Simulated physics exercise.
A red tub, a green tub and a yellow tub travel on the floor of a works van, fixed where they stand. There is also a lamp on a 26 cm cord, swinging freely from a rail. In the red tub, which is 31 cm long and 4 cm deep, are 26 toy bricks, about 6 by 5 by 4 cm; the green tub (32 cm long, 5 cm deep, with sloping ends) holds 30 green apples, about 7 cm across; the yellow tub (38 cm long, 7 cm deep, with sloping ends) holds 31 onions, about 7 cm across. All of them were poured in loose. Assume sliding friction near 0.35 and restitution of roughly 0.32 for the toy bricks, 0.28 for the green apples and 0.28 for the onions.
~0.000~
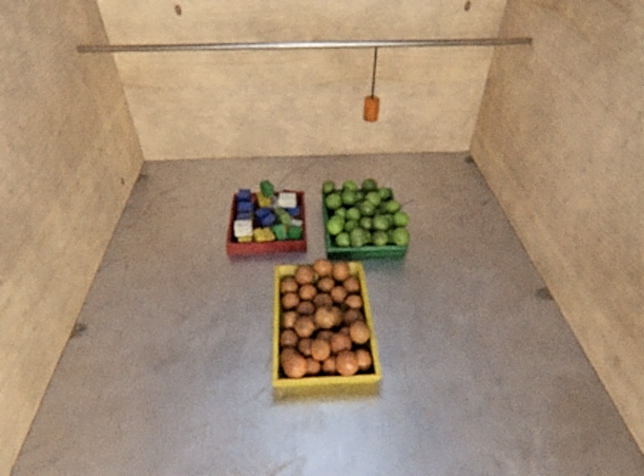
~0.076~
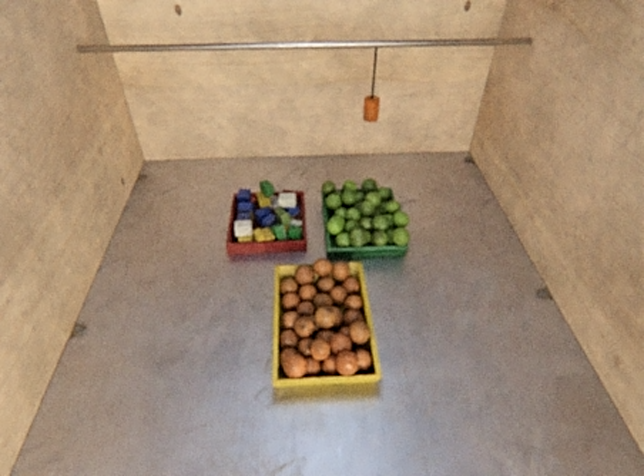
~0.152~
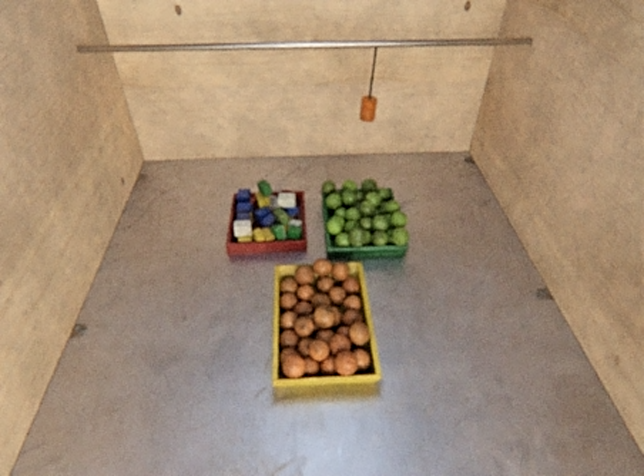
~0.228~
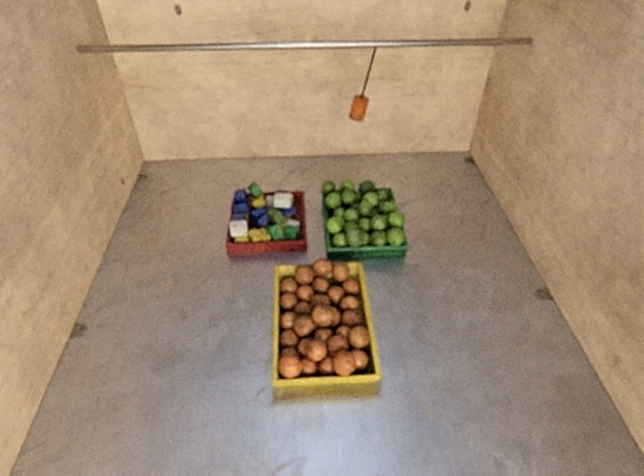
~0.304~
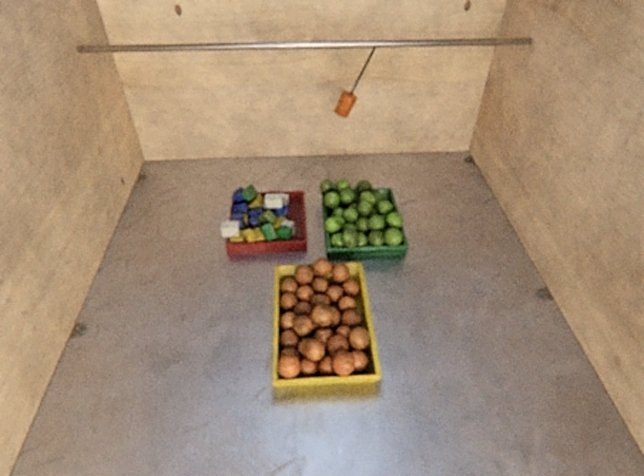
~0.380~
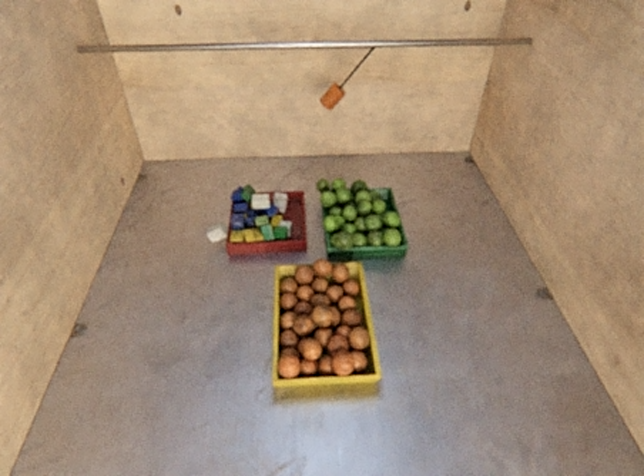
The footage shows three tubs of toy bricks, green apples and brown onions on a van floor as a hanging lamp swings left; the bricks shift left in the red tub, and a white one drops out onto the floor.
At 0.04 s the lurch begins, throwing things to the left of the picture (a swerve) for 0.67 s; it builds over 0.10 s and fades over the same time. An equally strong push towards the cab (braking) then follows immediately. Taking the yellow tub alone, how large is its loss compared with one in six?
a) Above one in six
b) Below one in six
b, below one in six.
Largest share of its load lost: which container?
The green tub.
After 0.64 s, the red tub is down by 2 of 26, the green tub is down by 6 of 30 and the yellow tub has all 31.
After 0.96 s, the red tub is down by 3 of 26, the green tub is down by 8 of 30 and the yellow tub has all 31.
After 1.41 s, the red tub is down by 3 of 26, the green tub is down by 9 of 30 and the yellow tub is down by 1 of 31.
Outcome (at 1.98 s), the red tub is down by 3 of 26, the green tub is down by 11 of 30 and the yellow tub is down by 1 of 31. Asked share, 1 of 31, 3 per cent.
